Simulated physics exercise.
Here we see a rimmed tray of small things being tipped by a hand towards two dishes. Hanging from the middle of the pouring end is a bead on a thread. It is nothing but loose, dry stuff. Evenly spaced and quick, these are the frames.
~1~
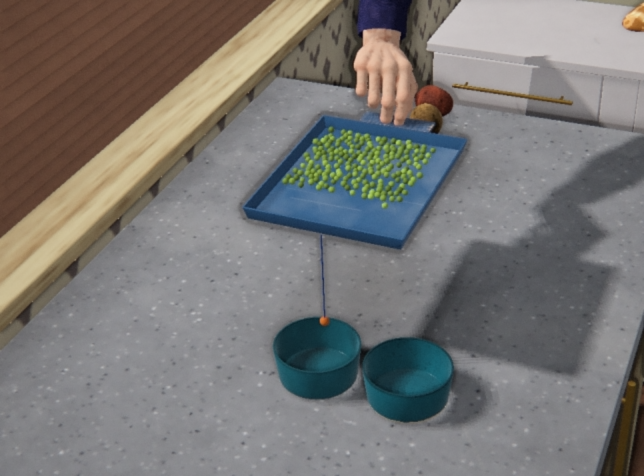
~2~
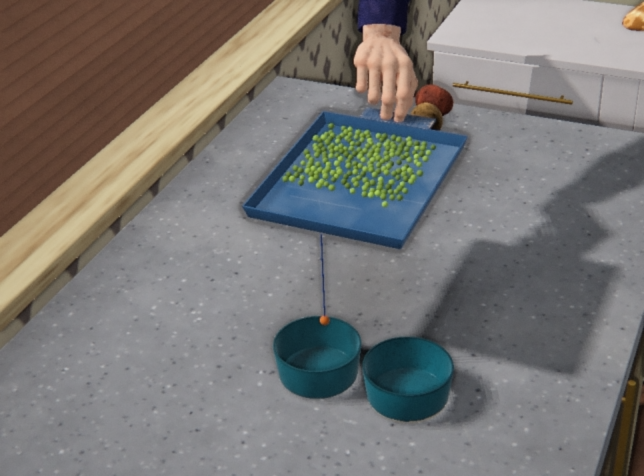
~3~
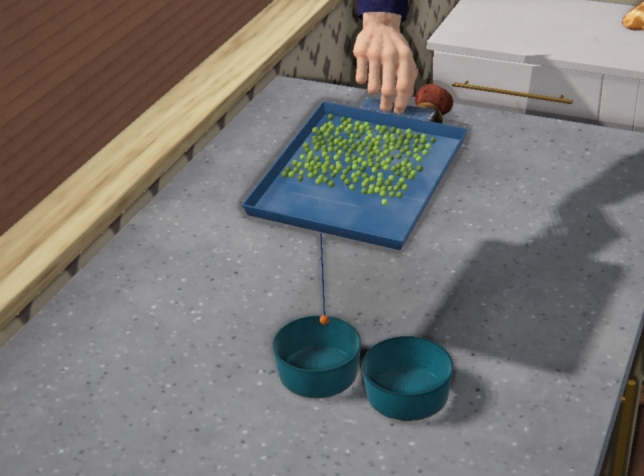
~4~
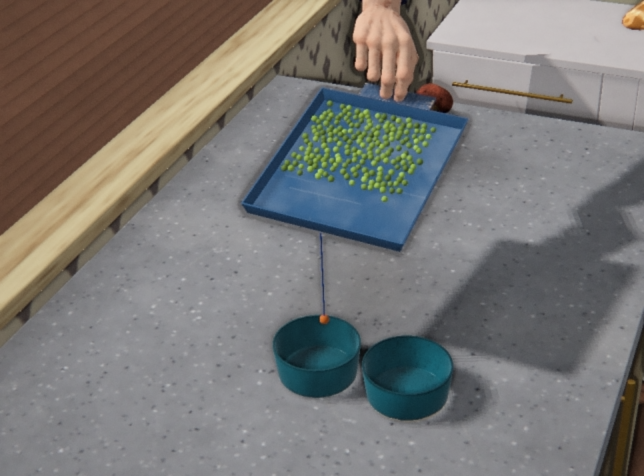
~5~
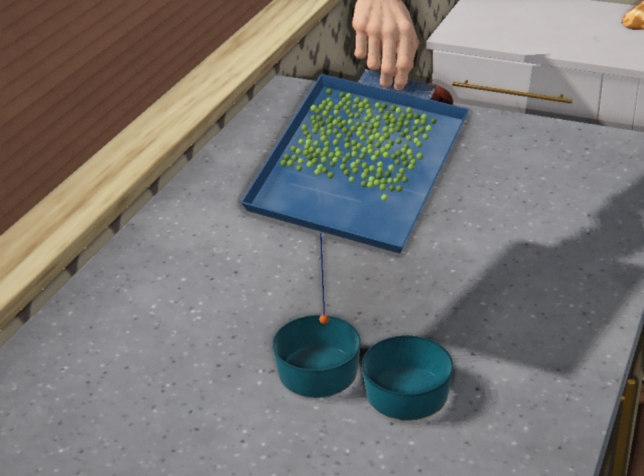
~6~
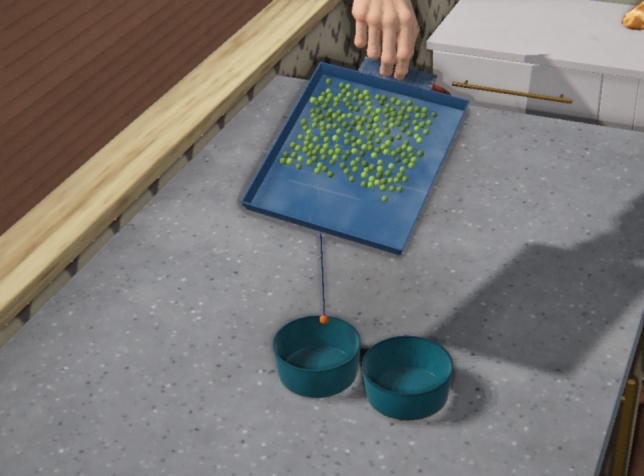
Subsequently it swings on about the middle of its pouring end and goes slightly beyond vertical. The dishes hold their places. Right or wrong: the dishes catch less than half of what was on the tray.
Wrong - they catch more than half.
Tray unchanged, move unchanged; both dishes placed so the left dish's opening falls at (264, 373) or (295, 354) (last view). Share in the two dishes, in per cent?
In the first position around 20 percent, in the second around 70 percent.
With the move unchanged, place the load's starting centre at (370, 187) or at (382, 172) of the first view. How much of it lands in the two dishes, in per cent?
In order, roughly 90 % and 90 %.
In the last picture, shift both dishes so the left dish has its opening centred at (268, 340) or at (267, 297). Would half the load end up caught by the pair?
In order, they'd catch a major share, and next a minor share.
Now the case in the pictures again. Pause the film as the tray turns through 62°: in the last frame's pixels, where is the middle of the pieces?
Centre estimate: (377, 248).
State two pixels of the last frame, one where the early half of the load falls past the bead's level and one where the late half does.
About (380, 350) to begin with, then about (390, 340).
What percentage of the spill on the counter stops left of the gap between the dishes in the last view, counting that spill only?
Left portion: Around 50 %.
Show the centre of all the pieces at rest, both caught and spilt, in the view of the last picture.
About (399, 392).
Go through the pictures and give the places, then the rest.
In the first frame, corners of the pouring end at (247, 206) and (401, 237), level; middle of the load at (364, 163), dried peas; left dish at (300, 383); right dish at (393, 407); bead on its thread at (325, 321).
In the second frame, corners of the pouring end at (247, 205) and (401, 237), level; middle of the load at (364, 160).
In the third frame, corners of the pouring end at (247, 203) and (400, 238), tipped barely, lowest at the right corner; middle of the load at (364, 154).
In the fourth frame, corners of the pouring end at (246, 202) and (400, 241), tipped a little, lowest at the right corner; middle of the load at (363, 145).
In the fifth frame, corners of the pouring end at (246, 201) and (400, 243), tipped a little, lowest at the right corner; middle of the load at (363, 138).
In the sixth frame, corners of the pouring end at (246, 200) and (400, 246), tipped clearly, lowest at the right corner; middle of the load at (363, 133), a small part on the move; left dish at (300, 382); right dish at (392, 405).
Soon after the last picture, tray tipped steeply; about two thirds on the tray; a small part in the right dish; a stray few in the left dish; a stray few outside both; about a quarter in the air.
A little later, tray tipped right over; about a quarter on the tray; about a third in the right dish; a small part in the left dish; a small part outside both; about a quarter in the air.
Later still, tray tipped past a quarter turn; about two thirds in the right dish; a small part in the left dish; a small part outside both.
At rest, tray tipped past a quarter turn; about two thirds in the right dish; a small part in the left dish; a small part outside both.
